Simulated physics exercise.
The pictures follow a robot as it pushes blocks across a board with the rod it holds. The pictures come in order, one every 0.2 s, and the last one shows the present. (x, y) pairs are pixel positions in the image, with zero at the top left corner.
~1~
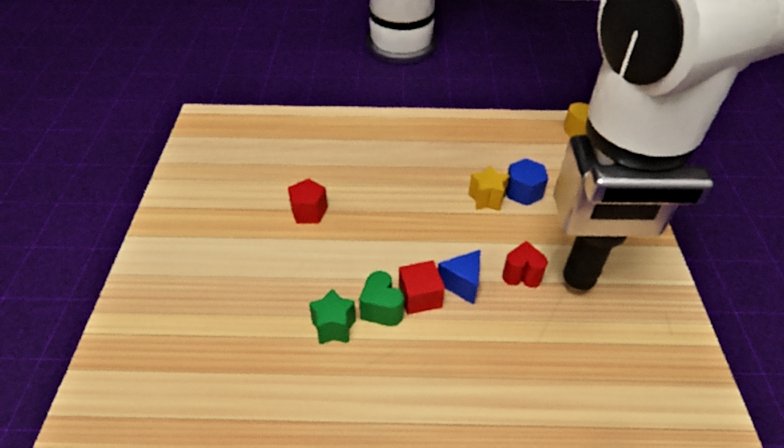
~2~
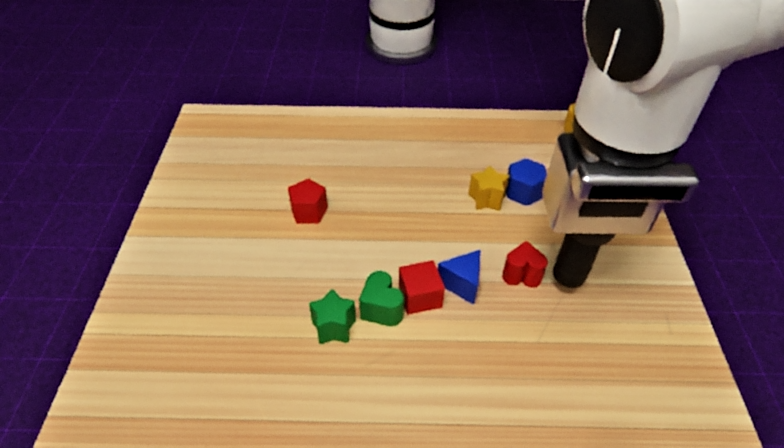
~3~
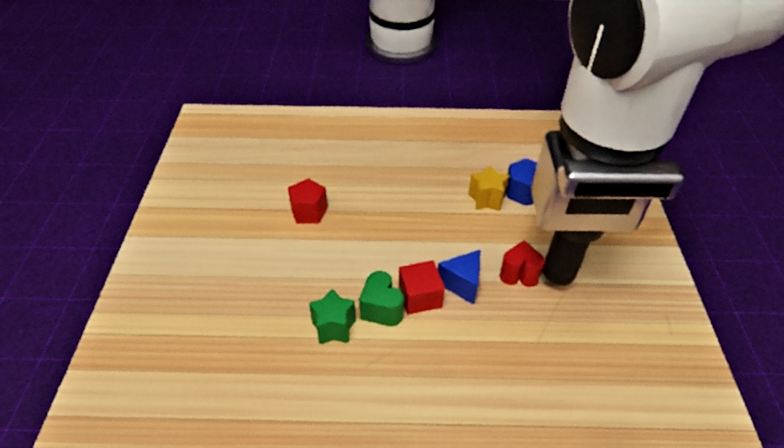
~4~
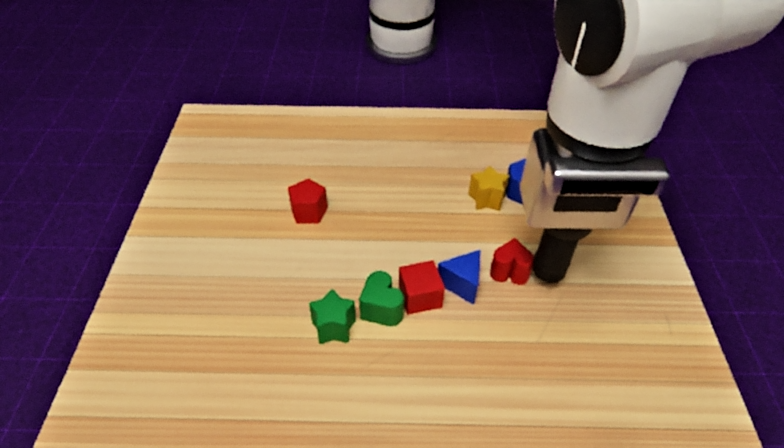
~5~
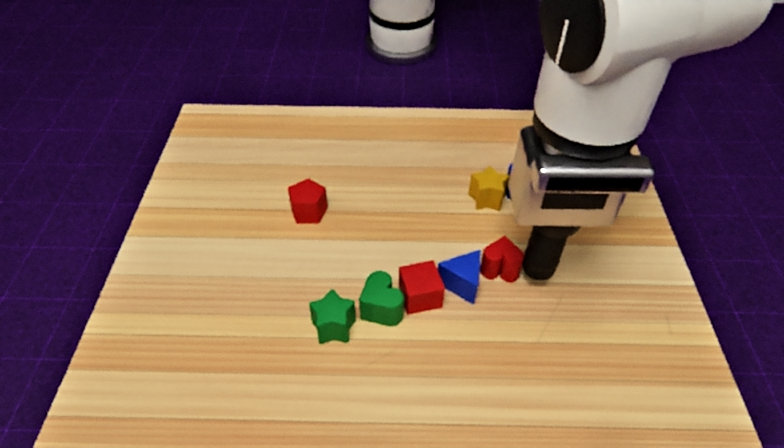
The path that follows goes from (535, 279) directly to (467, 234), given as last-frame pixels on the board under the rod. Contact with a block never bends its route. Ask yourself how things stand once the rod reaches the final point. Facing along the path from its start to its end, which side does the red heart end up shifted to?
It moves over to the left.
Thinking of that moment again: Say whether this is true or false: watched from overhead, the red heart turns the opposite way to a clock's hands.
The statement is true.
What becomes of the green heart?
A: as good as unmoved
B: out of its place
I'll go with A - as good as unmoved.
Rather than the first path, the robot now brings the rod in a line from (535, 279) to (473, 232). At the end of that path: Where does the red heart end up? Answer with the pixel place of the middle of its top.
At the end it should sit near (449, 225).
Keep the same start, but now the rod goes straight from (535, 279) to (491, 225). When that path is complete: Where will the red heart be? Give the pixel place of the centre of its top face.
My best guess is (477, 230).
On the path given first. Halfway along, rod (502, 246); blue three-sided block (458, 260), turned 50° anticlockwise; red heart (467, 232), turned 15° anticlockwise.
At the end, rod (469, 224); green heart unmoved; blue three-sided block (458, 260), turned 55° anticlockwise; yellow star-shaped block unmoved; red heart (440, 224), turned 75° anticlockwise.
